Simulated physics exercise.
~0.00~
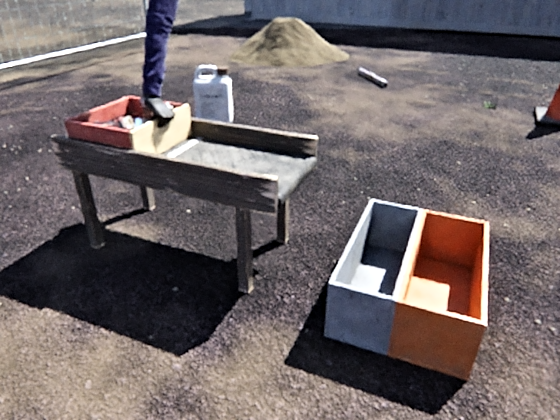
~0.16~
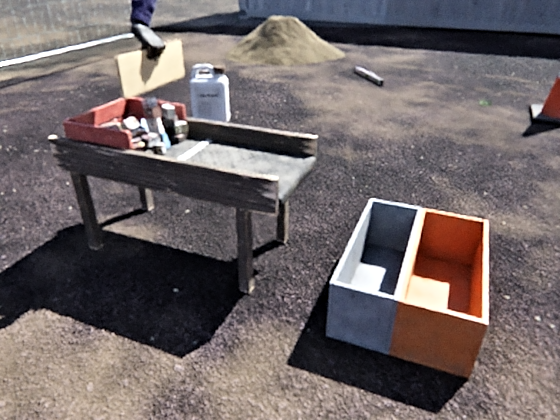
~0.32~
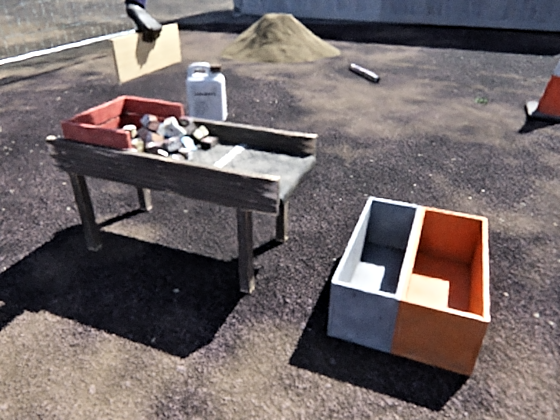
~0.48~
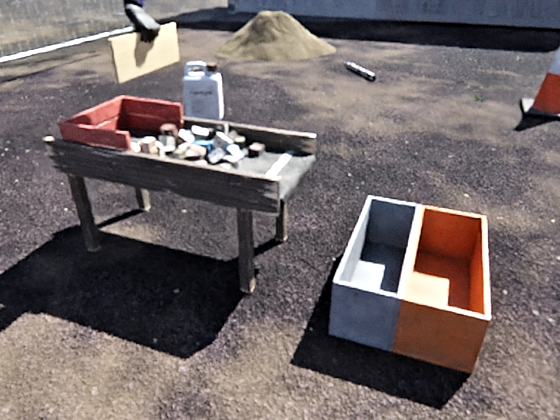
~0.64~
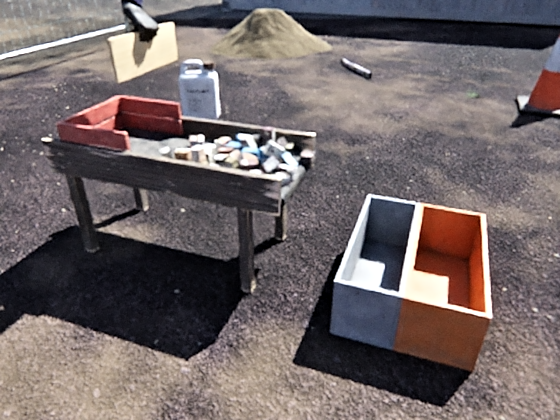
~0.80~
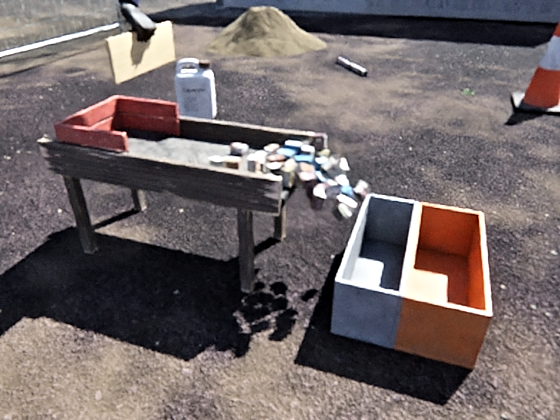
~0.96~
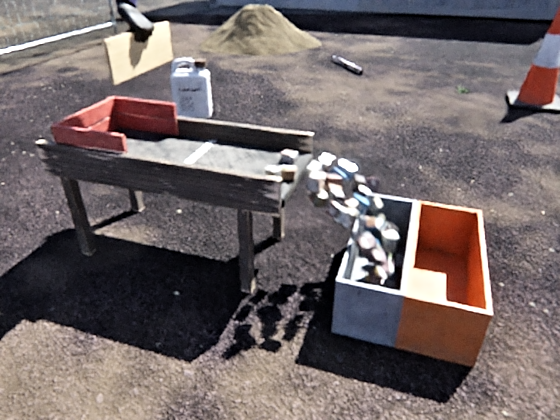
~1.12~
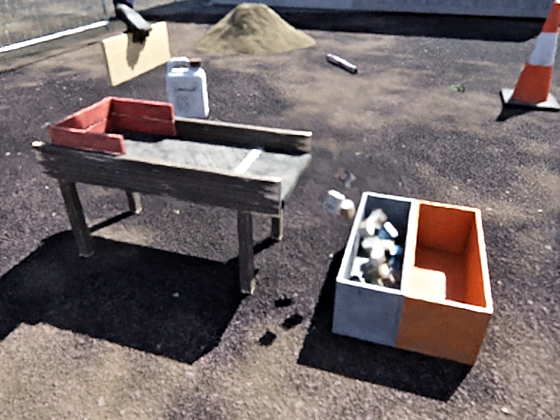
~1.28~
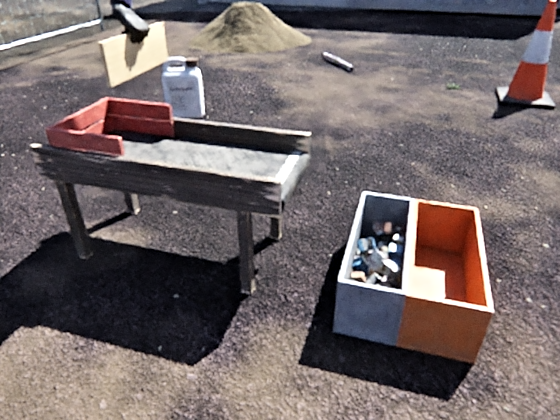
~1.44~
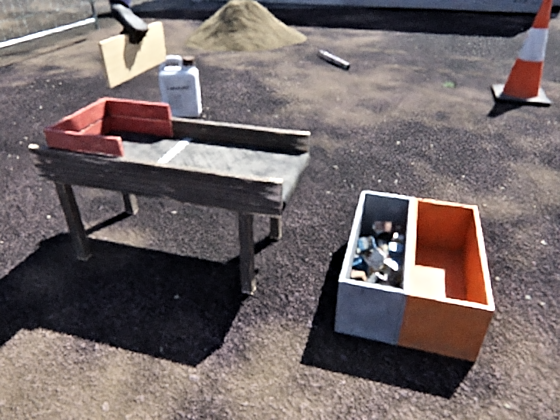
A gloved hand lifts the gate, and small cartons slide right and drop into the grey box.
